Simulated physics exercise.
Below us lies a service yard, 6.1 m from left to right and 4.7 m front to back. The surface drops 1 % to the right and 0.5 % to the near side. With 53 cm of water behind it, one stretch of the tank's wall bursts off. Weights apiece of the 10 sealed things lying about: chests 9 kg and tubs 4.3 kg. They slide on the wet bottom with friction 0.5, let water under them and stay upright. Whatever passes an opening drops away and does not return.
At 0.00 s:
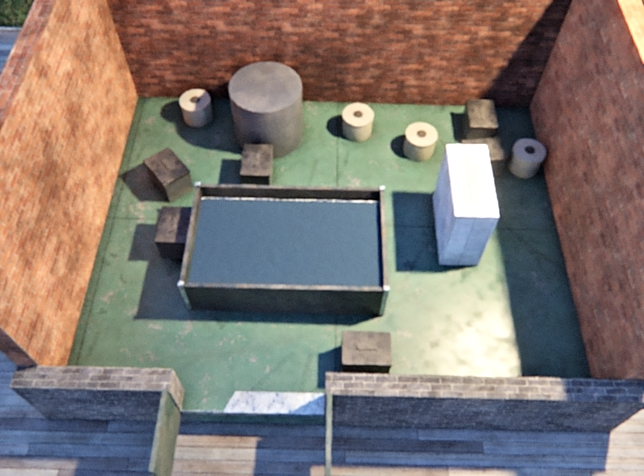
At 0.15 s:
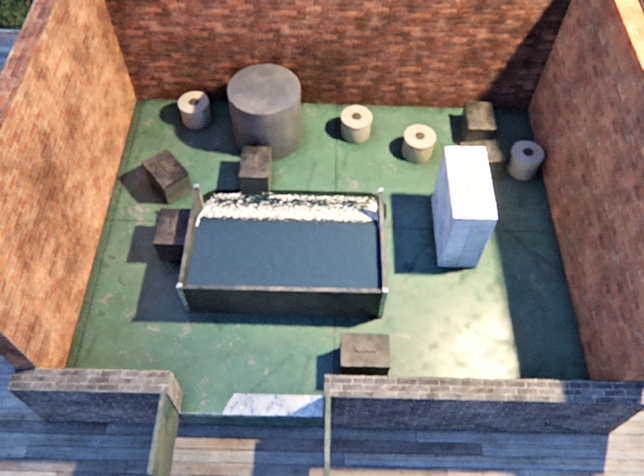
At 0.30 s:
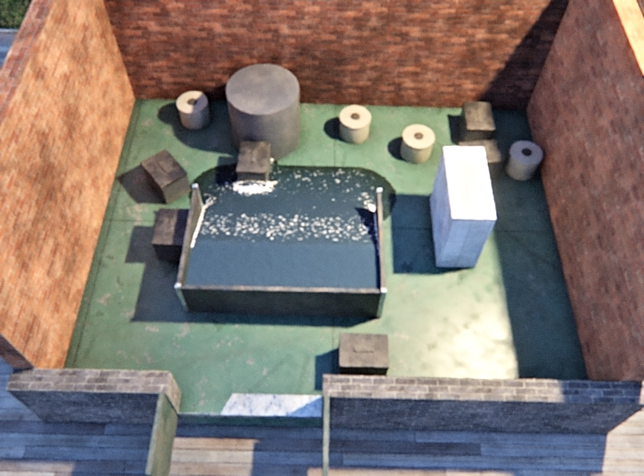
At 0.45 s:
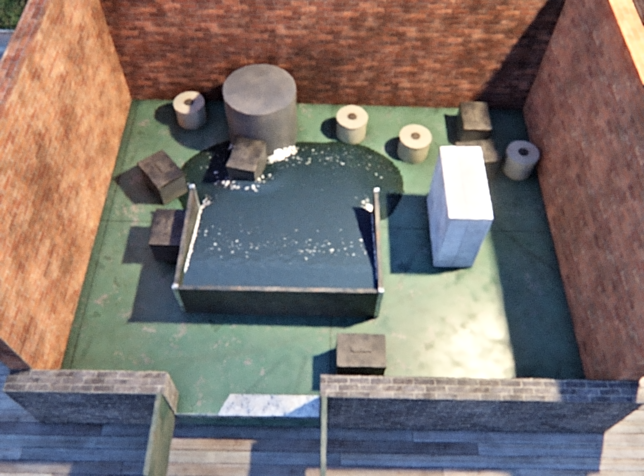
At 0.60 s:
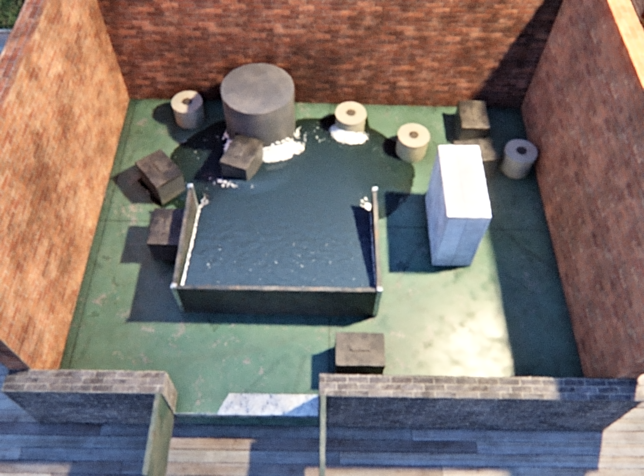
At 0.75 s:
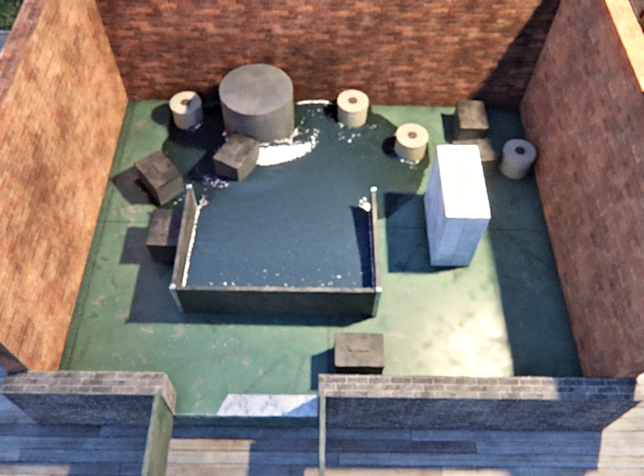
The clip opens on a brick-walled yard with a full, still tank among dark chests and pale tubs. The tank's far wall gives way, and foaming water spreads across the green floor toward the back, surrounding the large grey cylinder and nearby tubs, while one chest shifts slightly left.
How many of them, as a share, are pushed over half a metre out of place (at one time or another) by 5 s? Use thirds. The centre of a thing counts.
That comes to two thirds or above.
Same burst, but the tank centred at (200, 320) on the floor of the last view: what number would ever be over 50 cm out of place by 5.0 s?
Then 9.
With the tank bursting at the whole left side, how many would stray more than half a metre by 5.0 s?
Then 6.
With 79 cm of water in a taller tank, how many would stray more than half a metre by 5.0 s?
Then 10.
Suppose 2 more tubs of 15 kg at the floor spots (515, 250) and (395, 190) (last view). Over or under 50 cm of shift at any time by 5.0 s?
In turn: More, under.
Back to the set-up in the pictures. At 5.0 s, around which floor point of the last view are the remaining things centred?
Near (343, 285).
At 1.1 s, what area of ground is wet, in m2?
Some 10.5 m2.
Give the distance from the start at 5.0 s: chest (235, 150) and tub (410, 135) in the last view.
In turn: 80 cm, 200 cm.
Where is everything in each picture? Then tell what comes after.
The first frame shows a tub at (358, 114) rests on the ground; a chest at (256, 159) rests on the ground; 3.1 m2 under water; 0 of 10 have shifted.
The second frame shows a tub at (356, 116) rests on the ground; a chest at (255, 161) rests on the ground; water covers 4.2 m2; 0 of 10 have shifted.
The third frame shows a tub at (355, 117) rests on the ground; a chest at (253, 156) rests on the ground, 8 cm from its start; water covers 5.4 m2; 1 of 10 have shifted.
The fourth frame shows a tub at (352, 117) rests on the ground; a chest at (246, 154) rests on the ground, 11 cm from its start; 6.8 m2 under water; 1 of 10 have shifted.
The fifth frame shows a tub at (351, 113), on the bottom, 6 cm from its start; a chest at (241, 151) floats, 14 cm from its start; 7.8 m2 under water; 2 of 10 have shifted.
The sixth frame shows a tub at (353, 101), on the bottom, 31 cm from its start; a chest at (236, 150), afloat, 18 cm from its start; 8.9 m2 under water; 2 of 10 have shifted.
After 1.1 s 0 of 10 are over 50 cm from their spots; 2 afloat.
After 2.2 s 5 of 10 are over 50 cm from their spots; 5 afloat.
After 3.5 s 8 of 10 are over 50 cm from their spots; 6 afloat.
After 5.0 s 9 of 10 are over 50 cm from their spots, and 9 have been at some point; 6 afloat.
